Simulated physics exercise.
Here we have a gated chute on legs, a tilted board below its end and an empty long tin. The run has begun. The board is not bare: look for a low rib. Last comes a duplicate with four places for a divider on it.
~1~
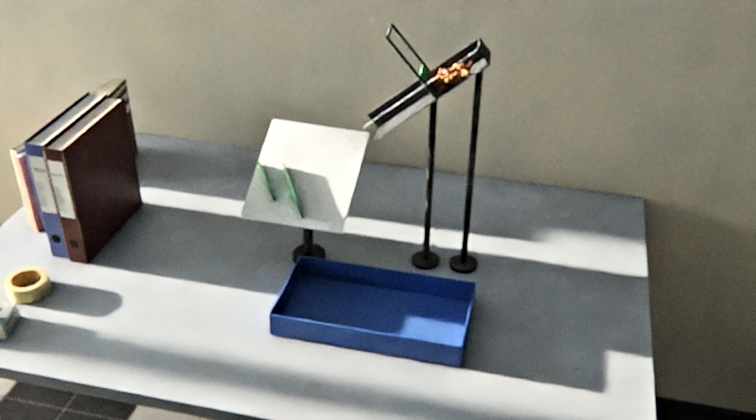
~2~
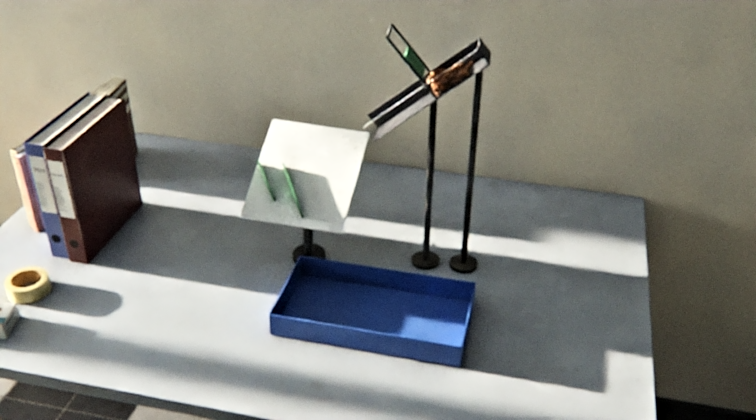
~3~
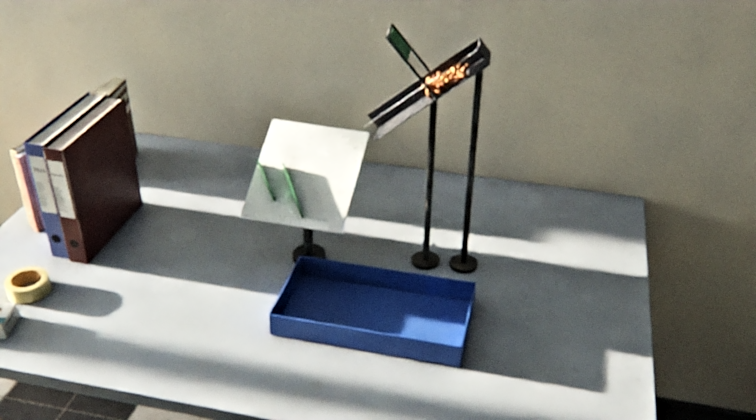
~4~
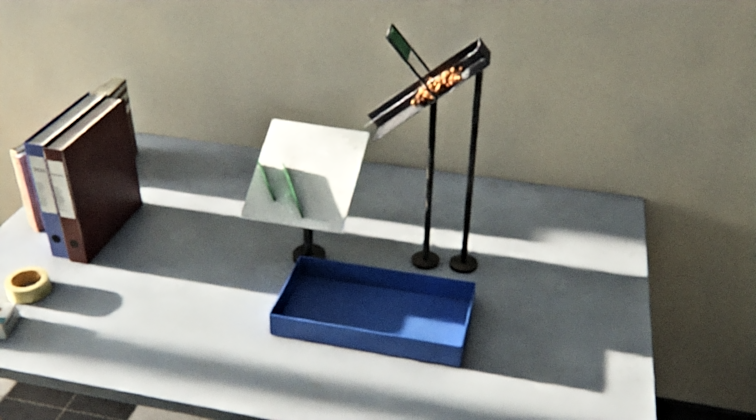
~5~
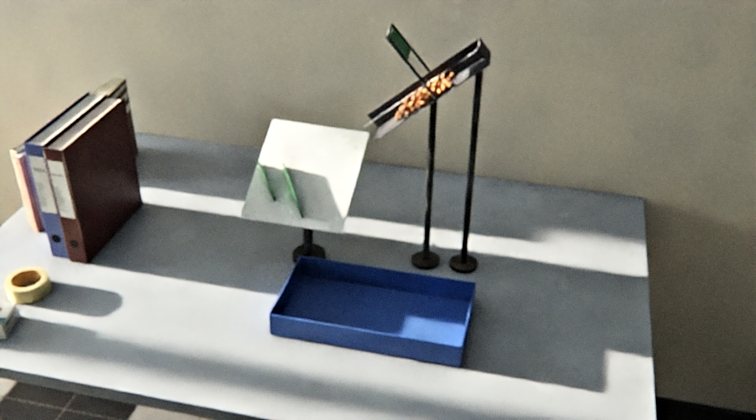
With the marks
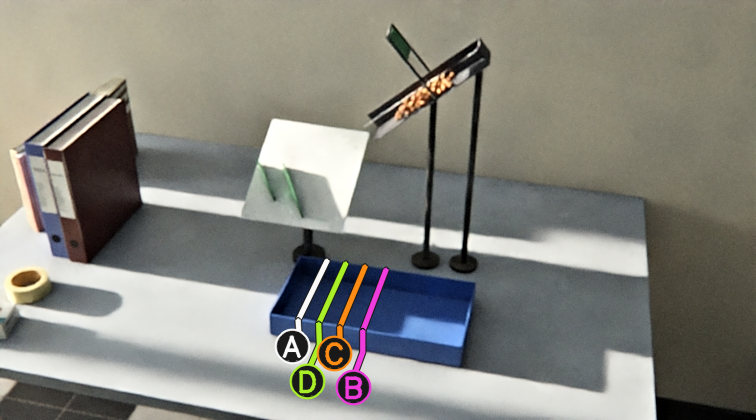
Small orange-brown balls slid down and leftward along a sloping black chute on legs after a gate with a green panel swung up, while the tilted white board and empty blue tin below stayed still.
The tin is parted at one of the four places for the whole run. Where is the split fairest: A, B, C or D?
Best: A.
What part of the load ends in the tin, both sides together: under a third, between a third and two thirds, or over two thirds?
Over two thirds.
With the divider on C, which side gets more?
More lands on the left.
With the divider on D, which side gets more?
More lands on the left.
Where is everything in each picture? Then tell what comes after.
Load behind the gate at (447, 78), cereal balls; lip of the chute at (376, 134), sloping fairly steeply, in the first frame.
Middle of the board at (306, 174), tilted fairly steeply; middle of its low edge at (290, 225); of its high edge at (320, 126), in the second frame.
Front corners of the tin at (269, 314) and (461, 346), empty; front of the load at (428, 89), in the third frame.
Middle of the load at (435, 87); its front at (417, 102), about a third of the way to the lip; rib from (258, 160) to (273, 197); rib from (283, 163) to (301, 214), in the fourth frame.
Middle of the load at (424, 93); its front at (399, 114), about two thirds of the way to the lip, in the fifth frame.
On the marked copy, line A crosses the front rim at (298, 319); line B crosses the front rim at (362, 330); line C crosses the front rim at (340, 326); line D crosses the front rim at (318, 322).
With A, of what is caught, about a third on the left of the divider, about two thirds on the right.
With B, of what is caught, all on the left of the divider, none on the right.
With C, of what is caught, all on the left of the divider, none on the right.
With D, of what is caught, nearly all on the left of the divider, a small part on the right.
